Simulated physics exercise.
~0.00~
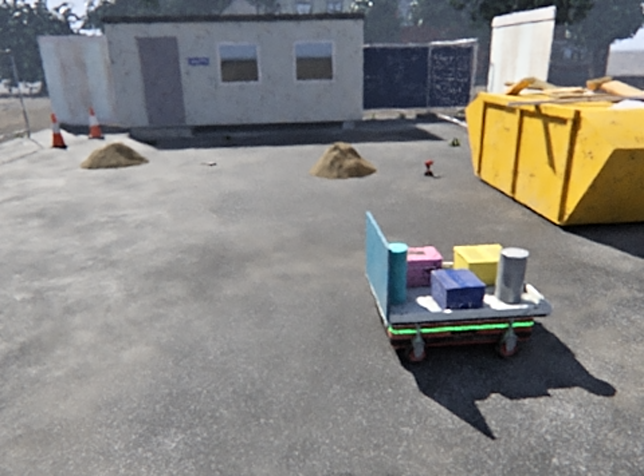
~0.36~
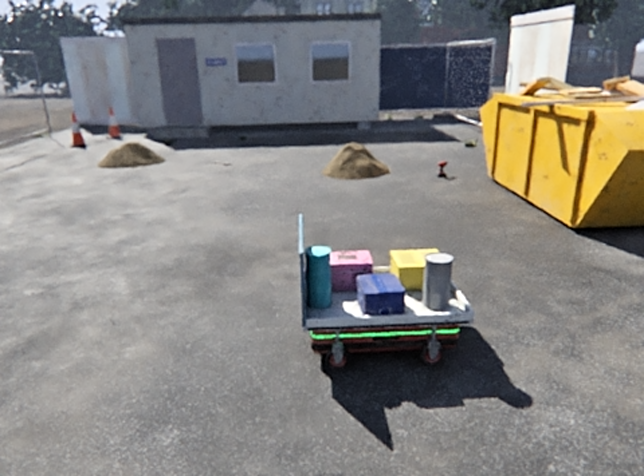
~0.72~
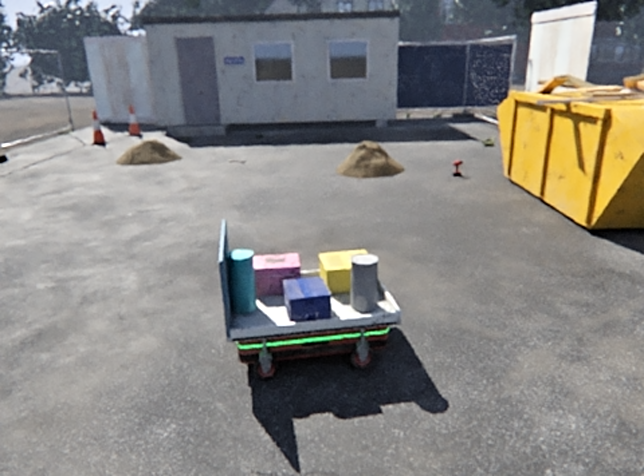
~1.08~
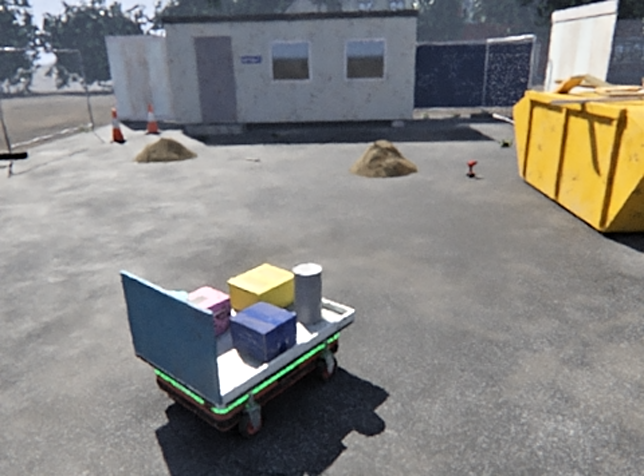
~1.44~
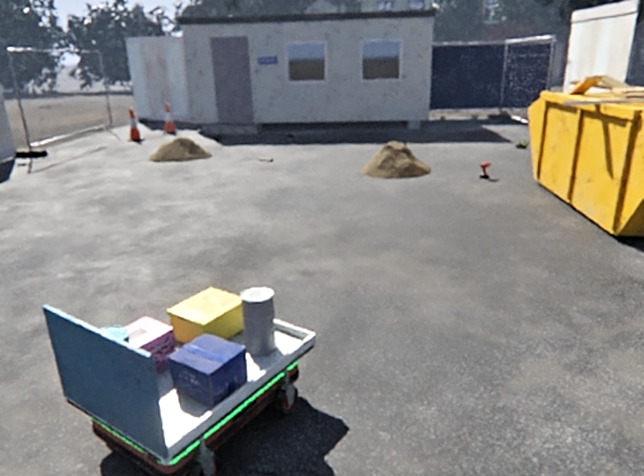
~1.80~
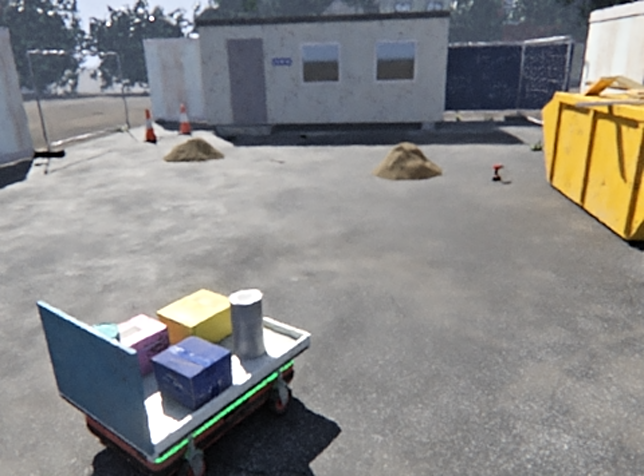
A loaded cart rolls left across the yard, turns away, and stops with everything upright.
